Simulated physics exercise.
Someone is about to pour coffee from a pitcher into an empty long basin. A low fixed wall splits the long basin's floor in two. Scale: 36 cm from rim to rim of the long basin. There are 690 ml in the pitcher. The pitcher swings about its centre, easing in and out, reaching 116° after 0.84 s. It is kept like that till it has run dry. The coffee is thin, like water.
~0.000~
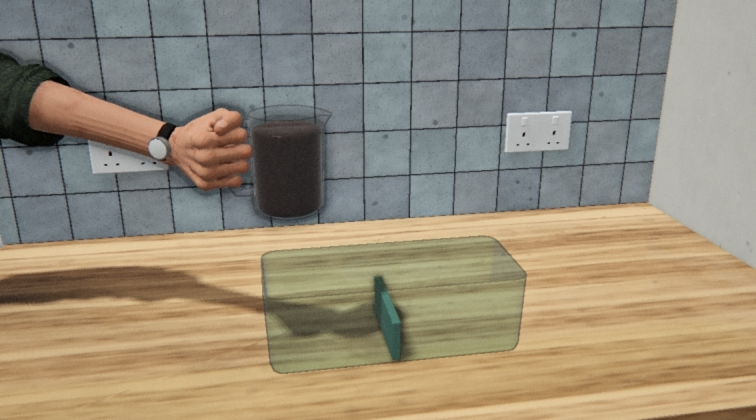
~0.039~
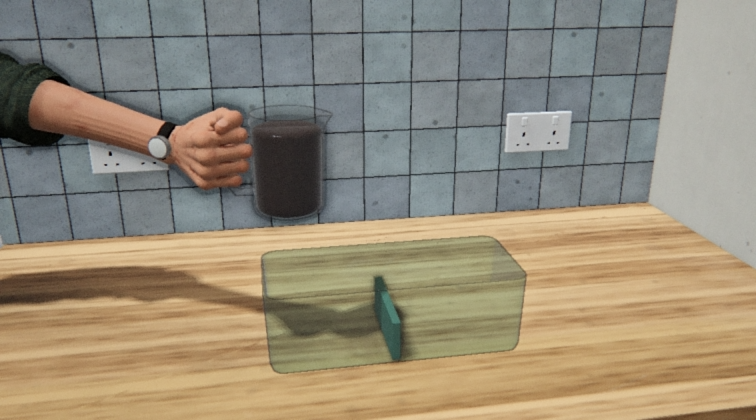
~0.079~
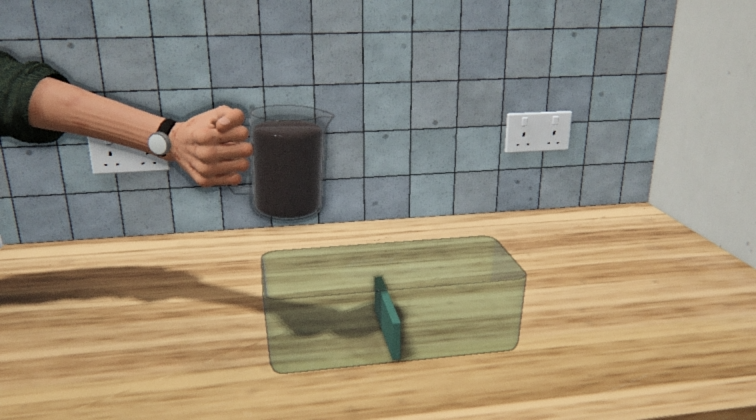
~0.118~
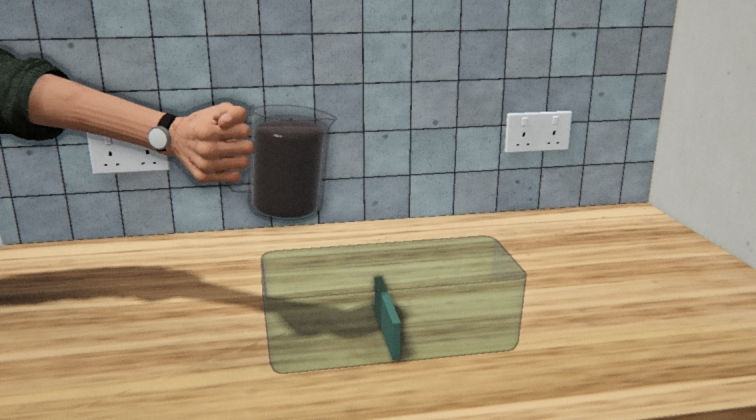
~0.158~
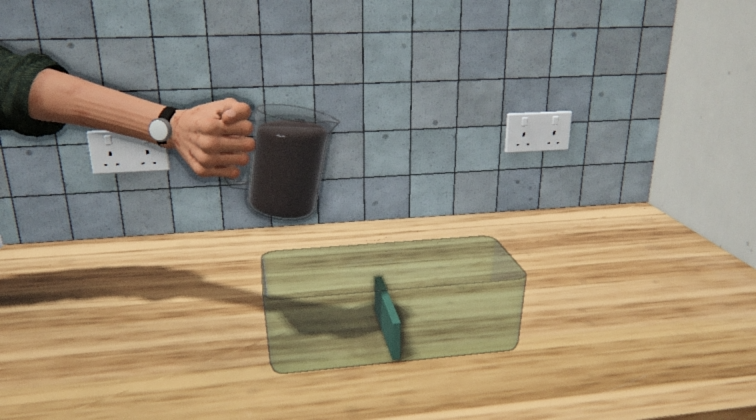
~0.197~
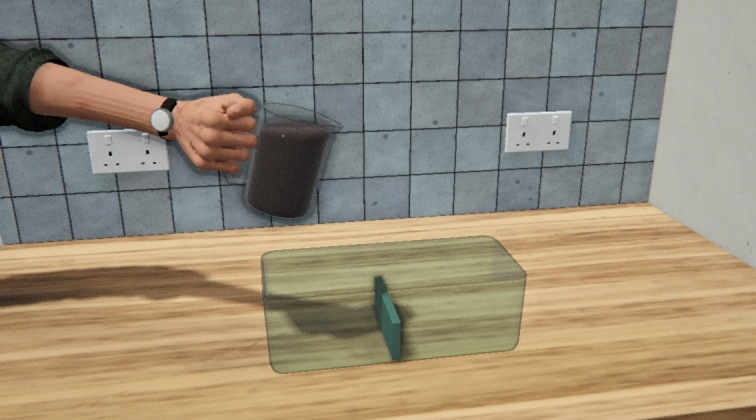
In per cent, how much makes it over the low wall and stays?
About 53 per cent.
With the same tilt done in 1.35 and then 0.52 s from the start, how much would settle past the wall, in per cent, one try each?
First 70, then 40 per cent.
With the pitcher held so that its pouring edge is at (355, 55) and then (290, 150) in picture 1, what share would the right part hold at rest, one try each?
In turn about 90 and 5 per cent.
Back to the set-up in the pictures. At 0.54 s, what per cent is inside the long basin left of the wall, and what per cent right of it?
Left about 0, right about 3.
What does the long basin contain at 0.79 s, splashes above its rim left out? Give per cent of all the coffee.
Some 56 per cent.
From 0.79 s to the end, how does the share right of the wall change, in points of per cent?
It goes up by about 12.
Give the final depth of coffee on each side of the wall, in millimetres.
Left about 12 mm, right about 14 mm.
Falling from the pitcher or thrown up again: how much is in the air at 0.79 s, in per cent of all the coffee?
About 24 per cent.
By 0.54 s the tilt is 83° and 77 per cent is still to pour, 0 is left of the wall and 3 right of it.
By 0.79 s the tilt is 115° and 19 per cent is still to pour, 16 is left of the wall and 41 right of it.
By 1.05 s the tilt is 116° and 0 per cent is still to pour, 44 is left of the wall and 53 right of it.
By 1.34 s the tilt is 116° and 0 per cent is still to pour, 45 is left of the wall and 53 right of it.
At rest 45 per cent lies left of the wall, 53 right of it and 2 outside.
